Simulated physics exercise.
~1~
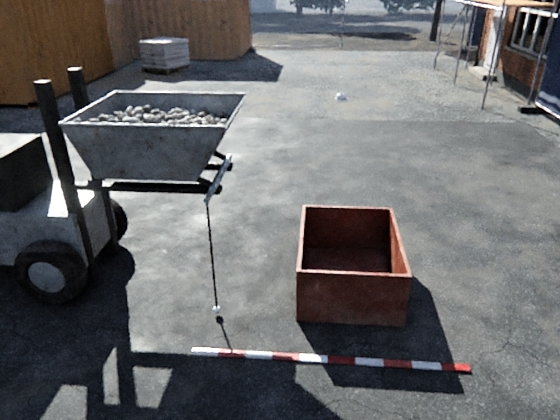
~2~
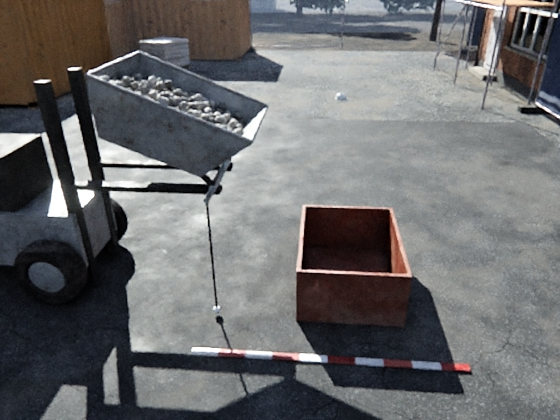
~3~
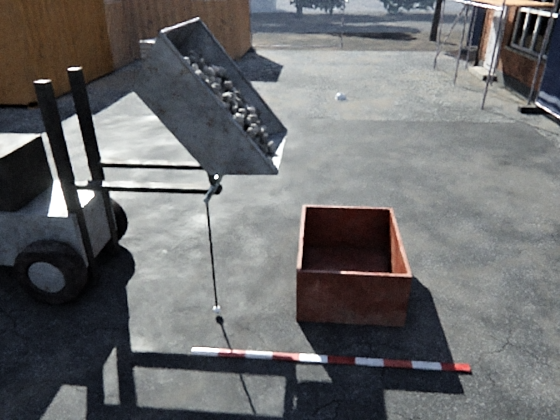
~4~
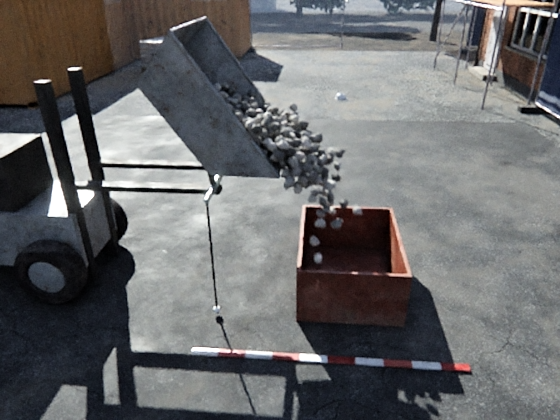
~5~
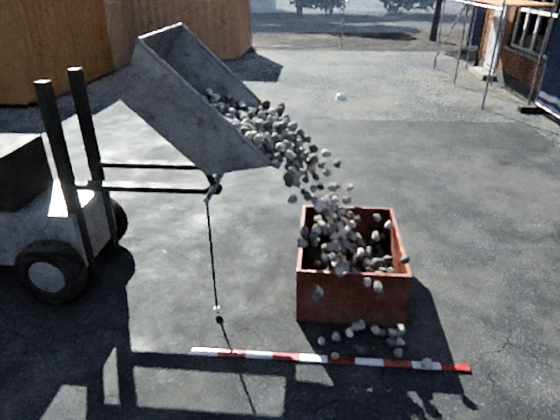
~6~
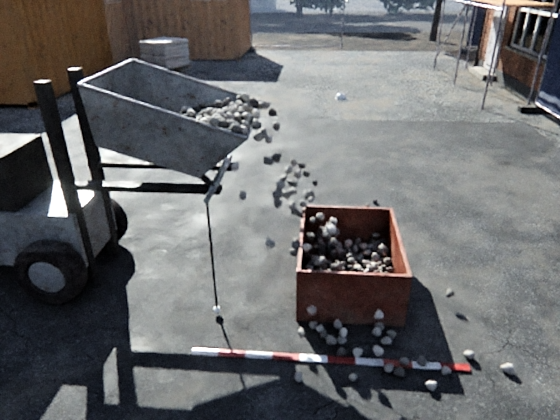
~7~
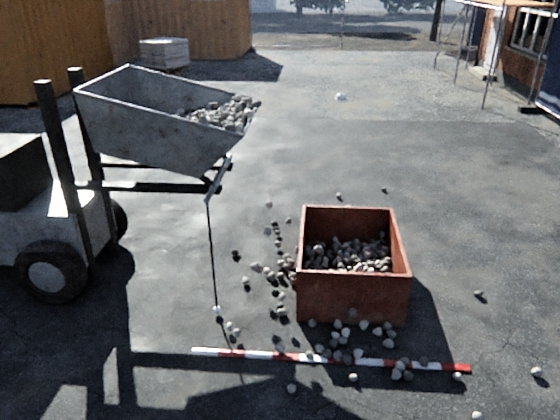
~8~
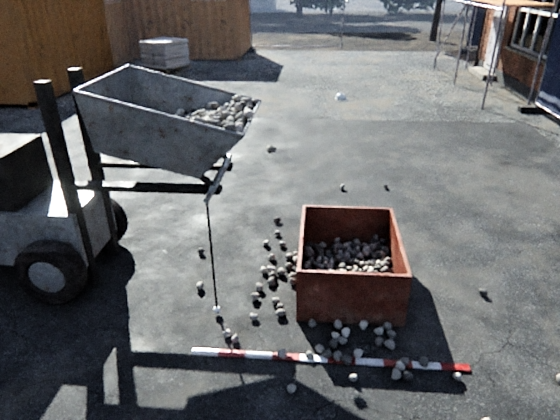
At first, a forklift on the left holds a level grey skip of rounded stones, with an open reddish bin standing to its right behind a red and white staff. The skip tips steeply to the right while the stones stay inside. Then they slide over its lip and pour down towards the bin, some landing inside and others spilling in front. The skip swings back partway, and the stream thins and stops as stray stones scatter across the ground. It ends still slightly tilted, holding many stones, with a smaller heap in the bin.
